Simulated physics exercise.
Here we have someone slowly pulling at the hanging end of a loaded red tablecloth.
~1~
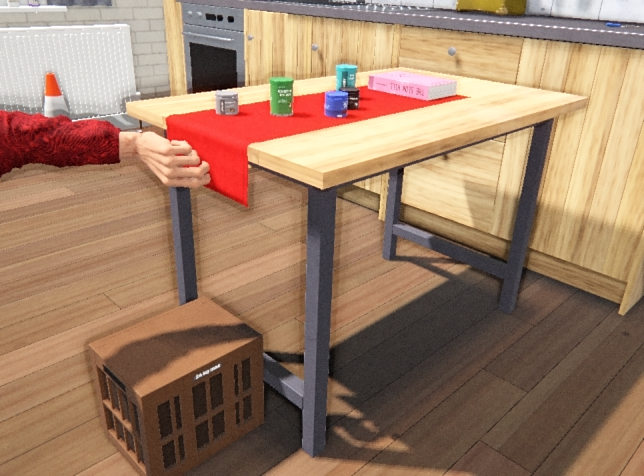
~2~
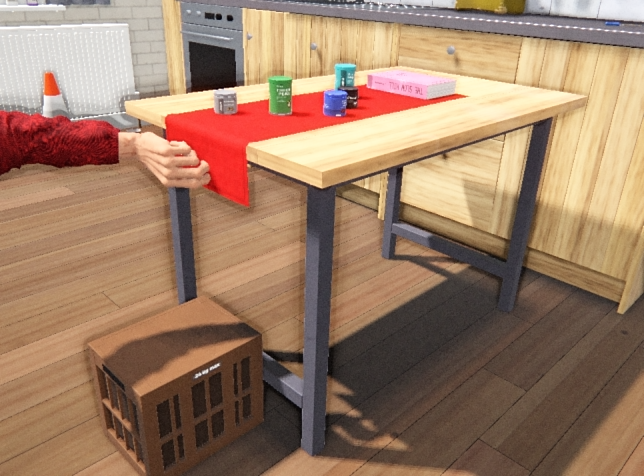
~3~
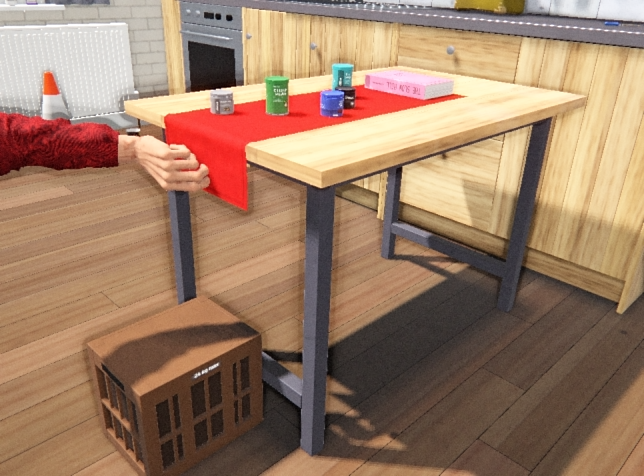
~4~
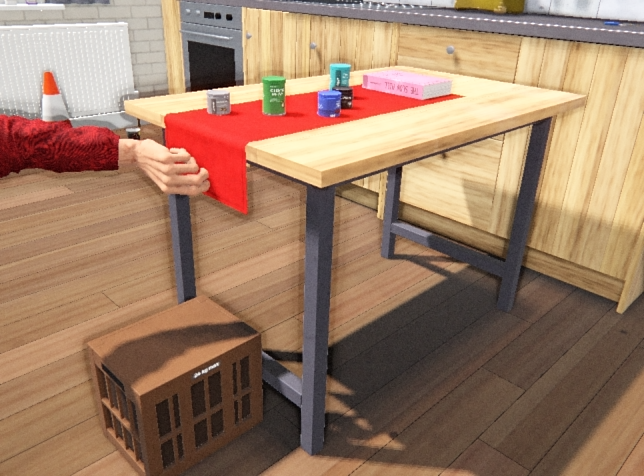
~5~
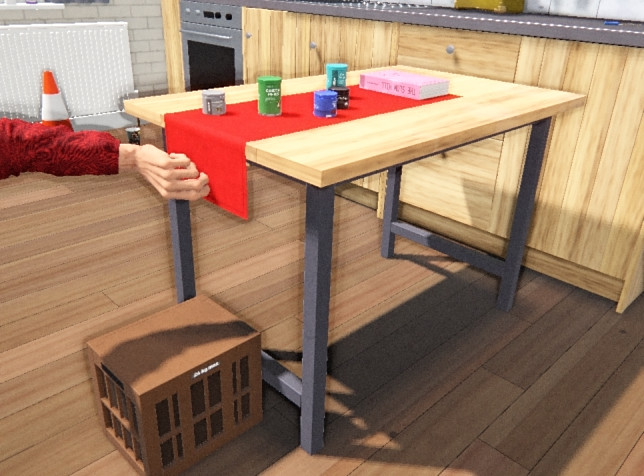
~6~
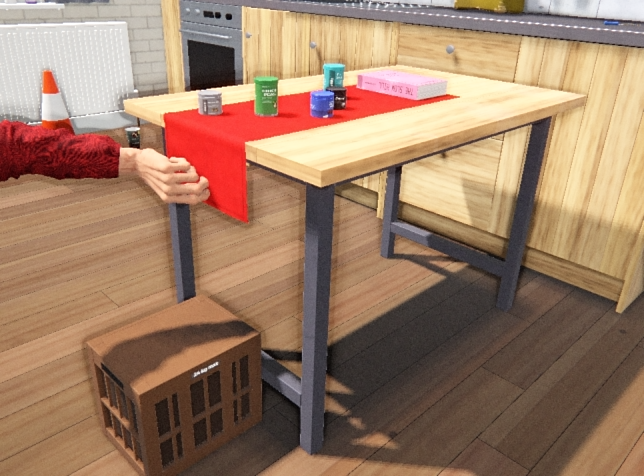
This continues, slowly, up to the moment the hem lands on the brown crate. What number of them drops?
The table loses three.
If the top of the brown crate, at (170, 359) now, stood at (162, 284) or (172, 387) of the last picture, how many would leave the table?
In that case 1 and 4.
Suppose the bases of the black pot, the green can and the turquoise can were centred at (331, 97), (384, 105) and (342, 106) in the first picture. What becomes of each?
The black pot survives; the green can keeps its place on top; the turquoise can keeps its place on top.
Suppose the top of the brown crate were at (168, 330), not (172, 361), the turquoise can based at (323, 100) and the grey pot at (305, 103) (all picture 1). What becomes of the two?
The turquoise can holds on, the grey pot keeps its place on top.
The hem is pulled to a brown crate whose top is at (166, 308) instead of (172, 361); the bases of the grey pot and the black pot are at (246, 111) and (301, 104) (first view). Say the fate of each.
The grey pot drops off; the black pot holds on.
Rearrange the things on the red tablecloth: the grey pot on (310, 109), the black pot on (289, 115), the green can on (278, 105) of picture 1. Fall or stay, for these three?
The grey pot comes down; the black pot tumbles off; the green can comes down.
Early on, hem near (206, 248); grey pot gone.
Midway, hem near (208, 302); grey pot and green can gone.
Near the end, hem on the crate; grey pot, green can and blue pot gone.
Finally, hem on the crate; grey pot, green can and blue pot gone. The count of fallen things is three.
